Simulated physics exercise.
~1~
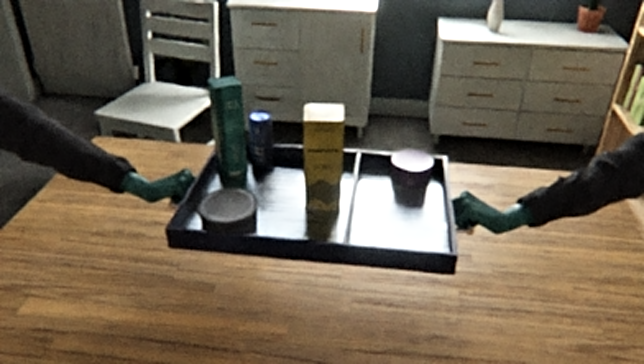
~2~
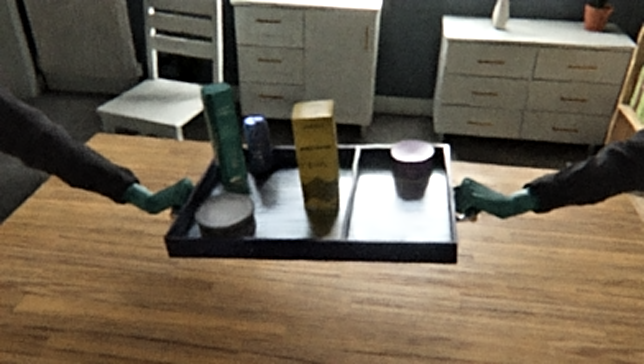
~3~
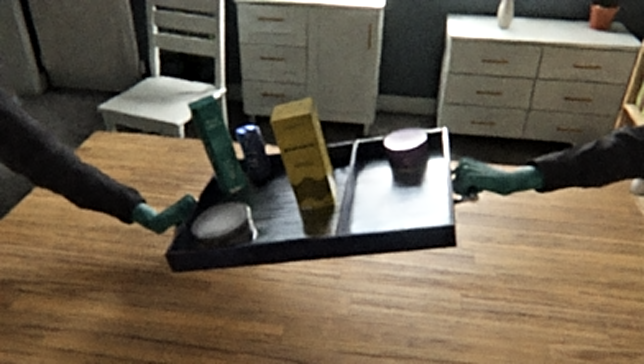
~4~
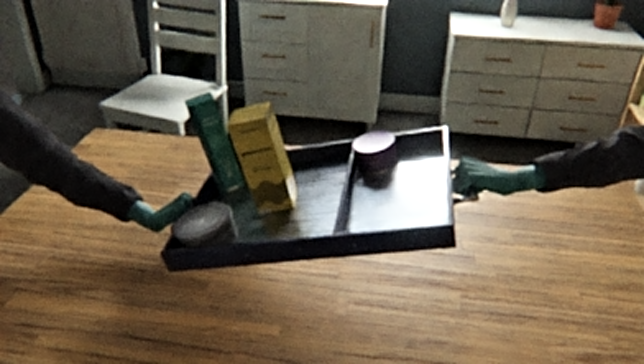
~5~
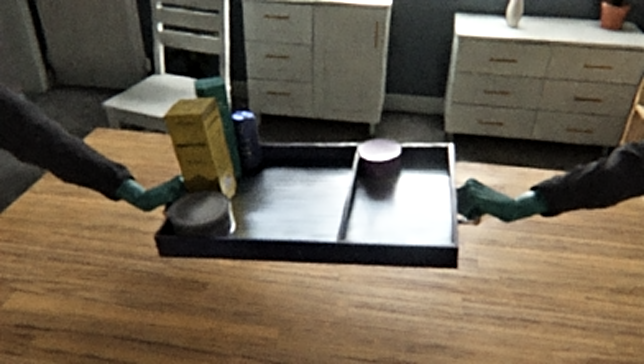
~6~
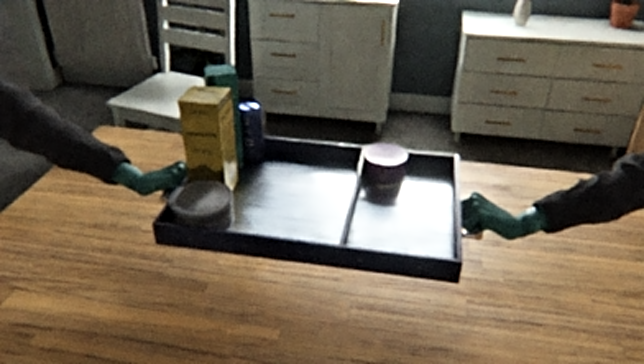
The clip opens on two gloved hands holding a dark tray level above a wooden table, carrying a tall yellow carton, a turquoise carton, a blue can, a grey tub and a purple tub beyond a cross bar. The hands tip the tray down to the left, and the tall items begin to lean. The yellow carton slides left towards the turquoise carton, while the purple tub slides left to the bar and stops there. As the tray levels again, the yellow carton tilts, then settles upright at the left end, beside the turquoise carton and behind the grey tub, with everything still aboard.
